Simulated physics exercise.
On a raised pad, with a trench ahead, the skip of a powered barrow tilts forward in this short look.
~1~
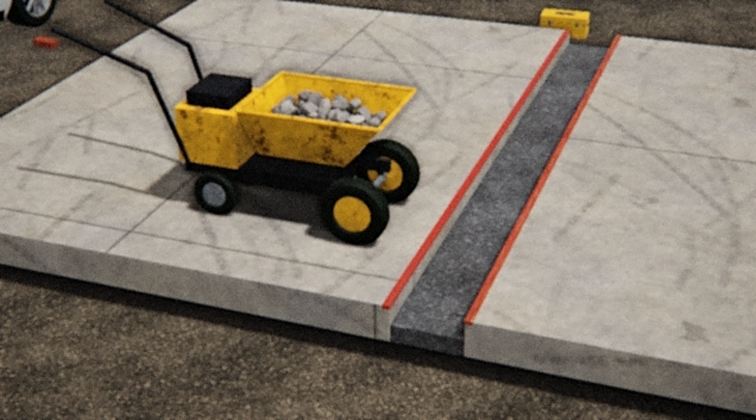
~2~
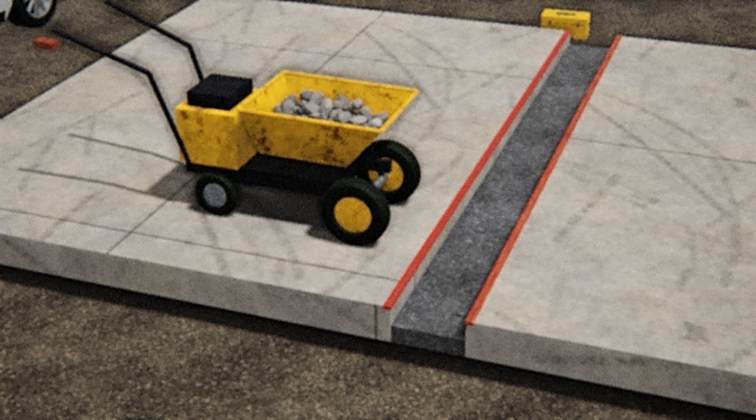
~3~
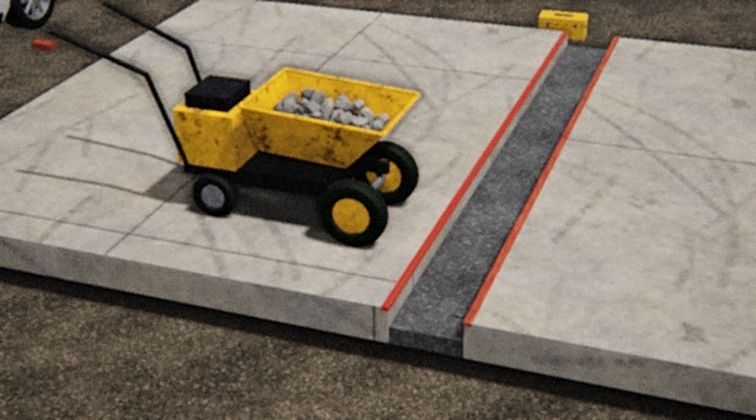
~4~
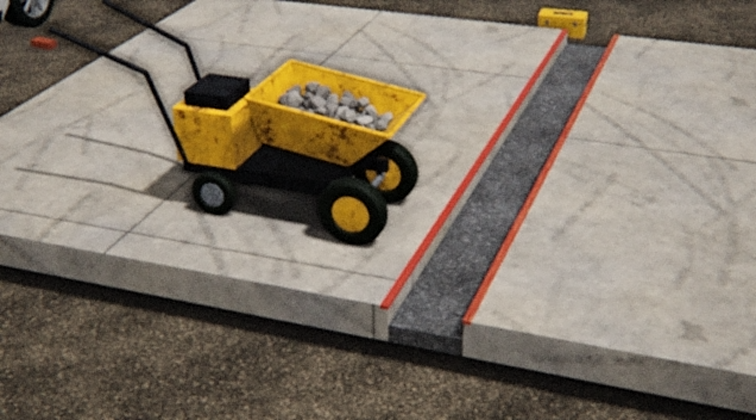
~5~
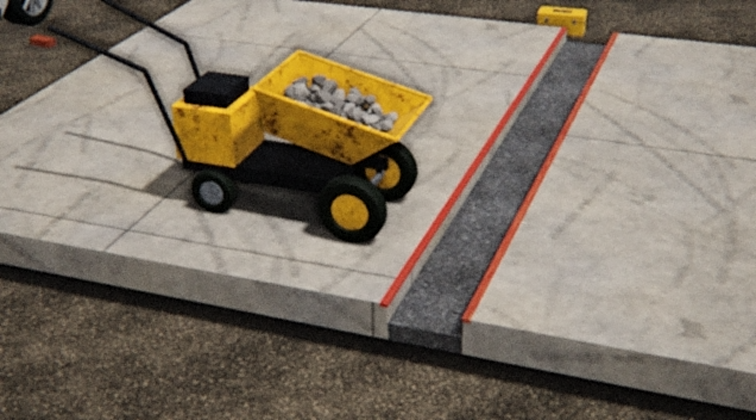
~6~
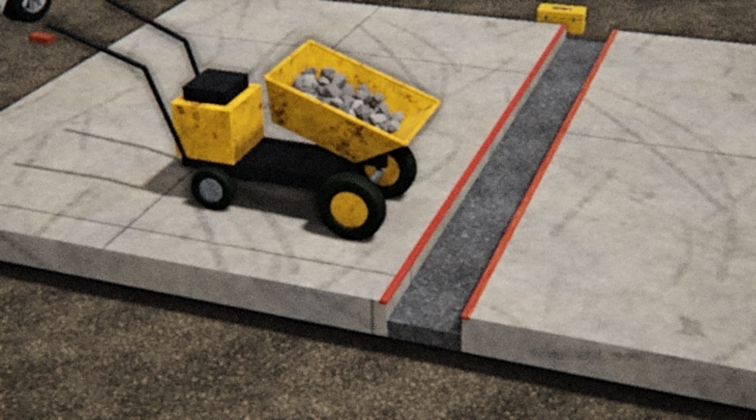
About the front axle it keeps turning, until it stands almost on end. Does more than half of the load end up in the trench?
Yes.
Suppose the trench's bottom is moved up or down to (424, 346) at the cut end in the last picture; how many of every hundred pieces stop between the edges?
Estimated share: Approx. 90 %.
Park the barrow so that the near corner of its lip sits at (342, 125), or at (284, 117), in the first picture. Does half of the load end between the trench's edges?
First: The bulk of it. Second: A minority of it.
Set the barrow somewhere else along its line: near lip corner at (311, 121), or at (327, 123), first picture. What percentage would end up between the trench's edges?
The first gives close to 60 per cent and the second 90 per cent.
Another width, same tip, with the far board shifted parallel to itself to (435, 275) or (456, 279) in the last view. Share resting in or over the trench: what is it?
Lab note: Case 1 near 10 percent, case 2 near 40 percent.
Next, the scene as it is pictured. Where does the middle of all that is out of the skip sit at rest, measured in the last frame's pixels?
The centre comes to rest near (486, 240).
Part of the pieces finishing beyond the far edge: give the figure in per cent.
It comes to close to 20 %.
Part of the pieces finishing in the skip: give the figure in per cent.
It comes out at some 0 in a hundred.
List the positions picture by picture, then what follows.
Lip of the skip at (379, 131), level; top of the load at (324, 114), broken stones; first edge of the trench at (406, 274); far edge at (486, 288), the trench over half as wide as the skip, and shallow for its width, in the first picture.
Lip of the skip at (381, 132), level; top of the load at (326, 114), in the second picture.
Lip of the skip at (383, 135), tipped barely; top of the load at (327, 114), in the third picture.
Lip of the skip at (389, 137), tipped a little; top of the load at (317, 103), in the fourth picture.
Lip of the skip at (396, 140), tipped a little; top of the load at (323, 98), in the fifth picture.
Lip of the skip at (405, 144), tipped clearly; top of the load at (321, 91); first edge of the trench at (403, 269); far edge at (483, 283), in the sixth picture.
Soon, skip tipped steeply; all in the skip.
A while on, skip tipped steeply; most in the skip; about a quarter in or heaped over the trench; a stray few beyond it; a stray few falling.
Towards the end, skip tipped right over; a small part in the skip; most in or heaped over the trench; about a quarter beyond it.
Finally, skip tipped right over; most in or heaped over the trench; about a quarter beyond it.
